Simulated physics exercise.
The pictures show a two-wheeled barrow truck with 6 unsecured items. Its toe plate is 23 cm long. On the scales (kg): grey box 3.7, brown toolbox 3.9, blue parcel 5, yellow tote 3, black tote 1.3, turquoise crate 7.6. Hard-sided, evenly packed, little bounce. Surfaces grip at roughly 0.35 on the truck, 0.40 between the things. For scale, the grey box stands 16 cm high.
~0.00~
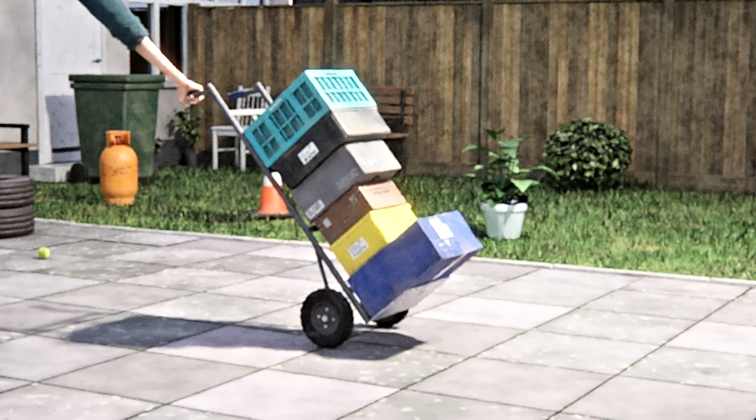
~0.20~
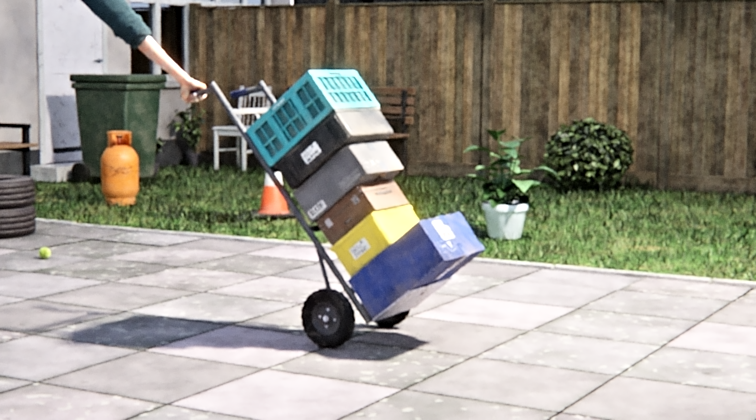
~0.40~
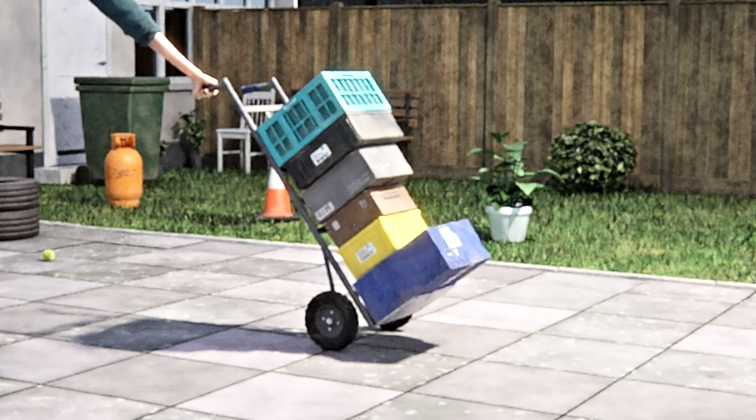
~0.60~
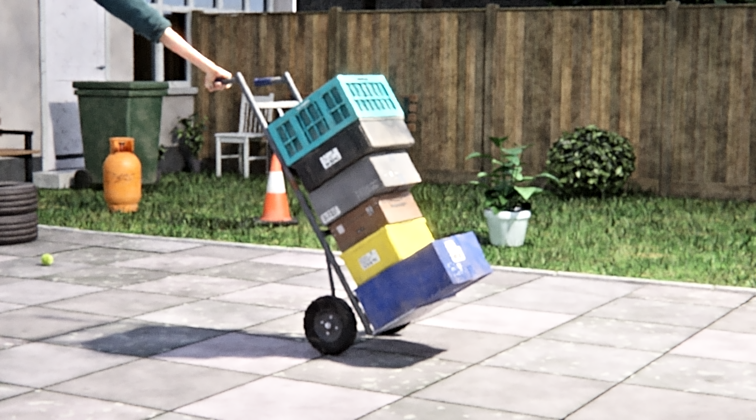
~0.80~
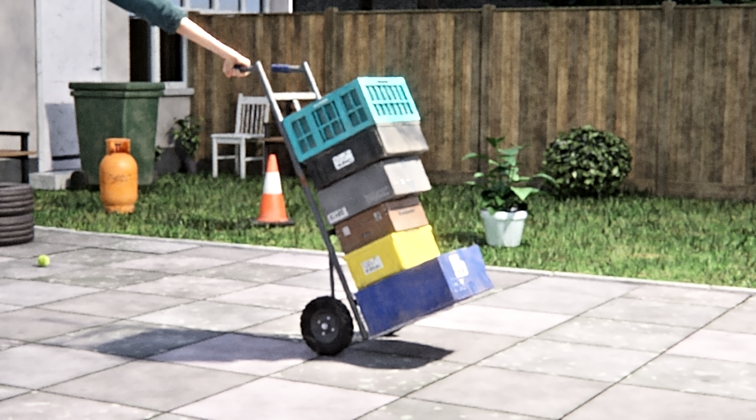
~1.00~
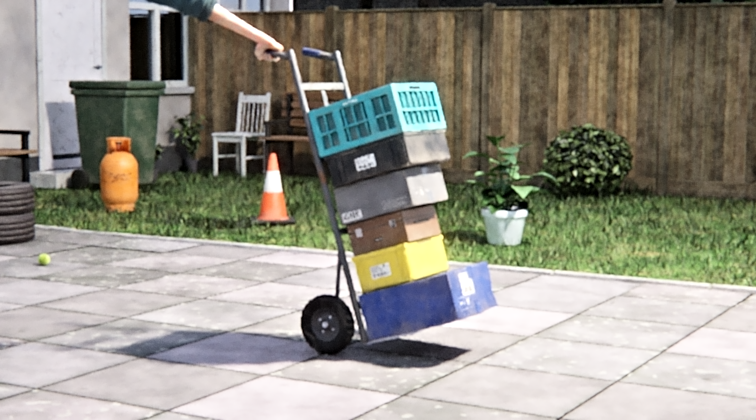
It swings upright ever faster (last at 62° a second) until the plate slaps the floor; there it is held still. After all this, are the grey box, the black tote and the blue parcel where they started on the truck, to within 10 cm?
The grey box gets shifted; the black tote gets shifted; the blue parcel holds its spot.
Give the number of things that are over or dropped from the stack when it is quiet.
5 of them.
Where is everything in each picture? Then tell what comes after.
In the first frame, 40° short of upright; grey box (346, 181); black tote (332, 148); blue parcel (415, 264).
In the second frame, 39° short of upright; turquoise crate (313, 118); brown toolbox (363, 213).
In the third frame, 37° short of upright; yellow tote (387, 245); turquoise crate (324, 119).
In the fourth frame, 32° short of upright; brown toolbox (375, 222); yellow tote (390, 253).
In the fifth frame, 26° short of upright; turquoise crate (352, 120); brown toolbox (381, 225).
In the sixth frame, 17° short of upright; grey box (391, 194); black tote (389, 158); blue parcel (428, 301).
By 1.80 s, truck upright; black tote rocked 27° off its seat near (487, 189); grey box rocked 27° off its seat near (464, 216); blue parcel rocked 3° off its seat near (432, 326).
By 2.20 s, truck upright; grey box, brown toolbox, black tote and turquoise crate now dropped from the stack; yellow tote on its side.
When it is over (3.0 s), dropped from the stack, grey box, brown toolbox, black tote and turquoise crate; lying over on the truck, yellow tote; the last one within 10 cm of the start. In the last view, grey box near (588, 326), black tote near (646, 335).
